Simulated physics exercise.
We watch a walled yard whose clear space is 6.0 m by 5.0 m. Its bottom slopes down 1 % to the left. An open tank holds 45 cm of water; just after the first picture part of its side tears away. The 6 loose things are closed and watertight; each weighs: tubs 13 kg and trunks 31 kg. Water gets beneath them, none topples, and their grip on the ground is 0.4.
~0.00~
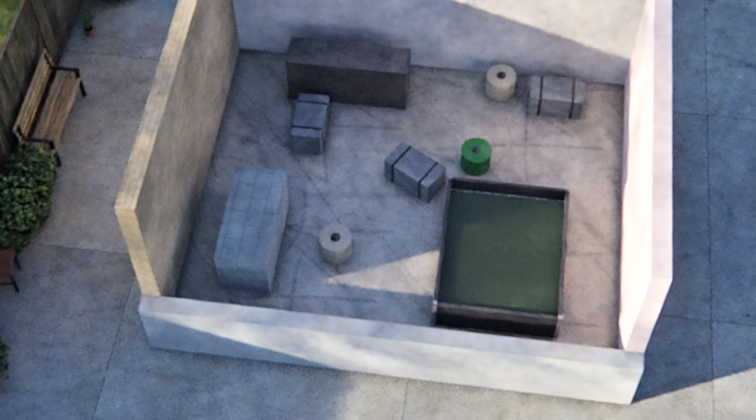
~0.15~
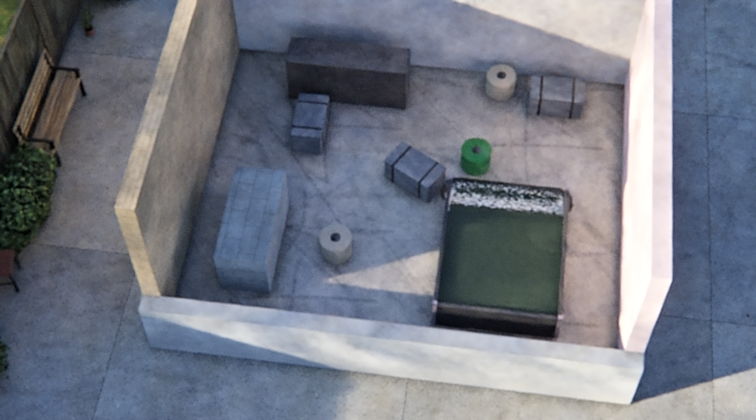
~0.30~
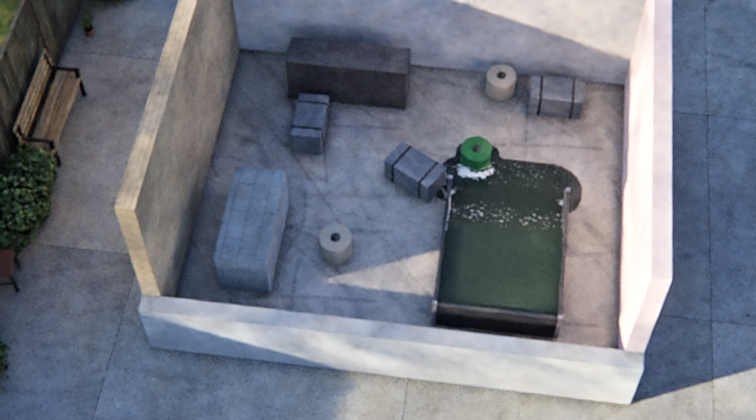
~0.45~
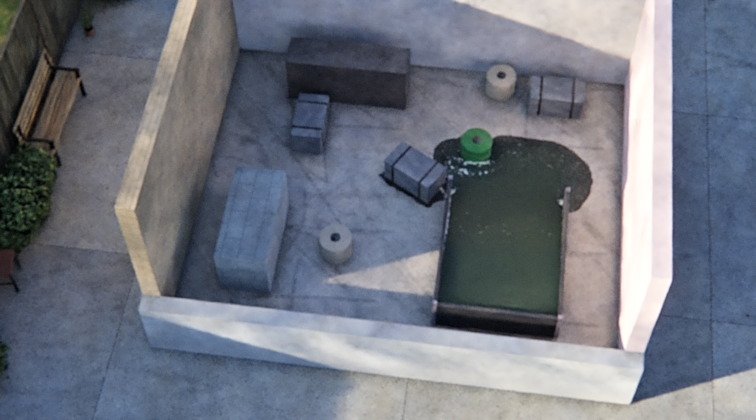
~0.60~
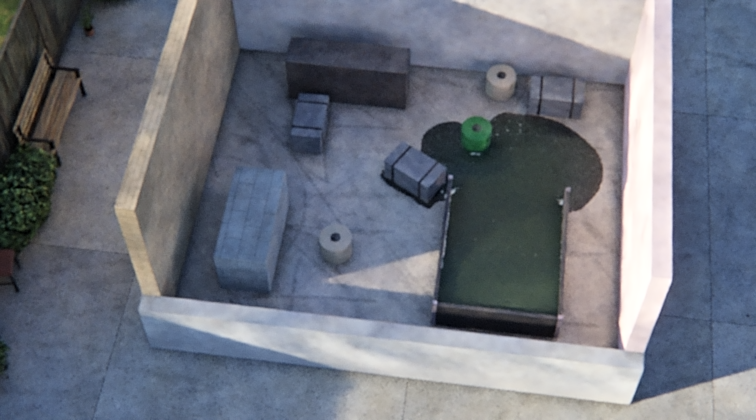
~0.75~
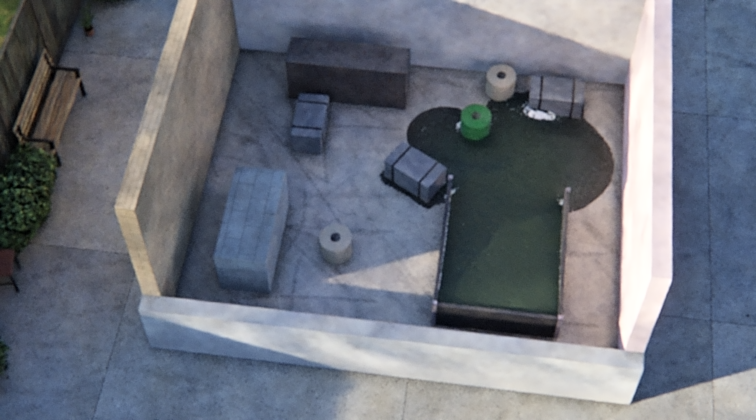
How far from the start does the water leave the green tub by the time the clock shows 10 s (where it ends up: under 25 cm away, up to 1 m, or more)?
Green tub gets carried off.
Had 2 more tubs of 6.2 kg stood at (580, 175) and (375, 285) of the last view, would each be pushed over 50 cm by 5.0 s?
In that order: More, less.
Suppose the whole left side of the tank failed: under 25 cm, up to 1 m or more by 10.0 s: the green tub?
Then the green tub holds its place.
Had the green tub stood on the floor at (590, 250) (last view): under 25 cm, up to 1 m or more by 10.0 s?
It gets carried off.
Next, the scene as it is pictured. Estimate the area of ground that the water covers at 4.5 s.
Roughly 20 m2.
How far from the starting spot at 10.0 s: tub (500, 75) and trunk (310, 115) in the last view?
In that order: 350 cm, 80 cm.
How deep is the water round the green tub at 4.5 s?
Roughly 11 cm.
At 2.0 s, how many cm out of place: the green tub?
Roughly 200 cm by then.
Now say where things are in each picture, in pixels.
The first frame shows the green tub at (477, 150), on the bottom; water covers 3.2 m2; 0 of 6 have shifted.
The second frame shows the green tub at (477, 150), on the bottom; 3.9 m2 under water; 0 of 6 have shifted.
The third frame shows the green tub at (477, 149), on the bottom; water covers 4.6 m2; 0 of 6 have shifted.
The fourth frame shows the green tub at (477, 140) rests on the ground, 18 cm from its start; 5.5 m2 under water; 1 of 6 have shifted.
The fifth frame shows the green tub at (477, 128) rests on the ground, 40 cm from its start; 6.5 m2 under water; 1 of 6 have shifted.
The sixth frame shows the green tub at (476, 116) rests on the ground, 63 cm from its start; 7.6 m2 under water; 1 of 6 have shifted.
After 2.0 s the green tub is near (423, 61), 1.8 m from its start, afloat; 3 afloat.
After 4.5 s the green tub is near (420, 60), 1.9 m from its start, afloat; 3 afloat.
After 7.0 s the green tub is near (420, 62), 1.9 m from its start, aground; 0 afloat.
After 10.0 s the green tub is near (420, 62), 1.9 m from its start, aground; 0 afloat.
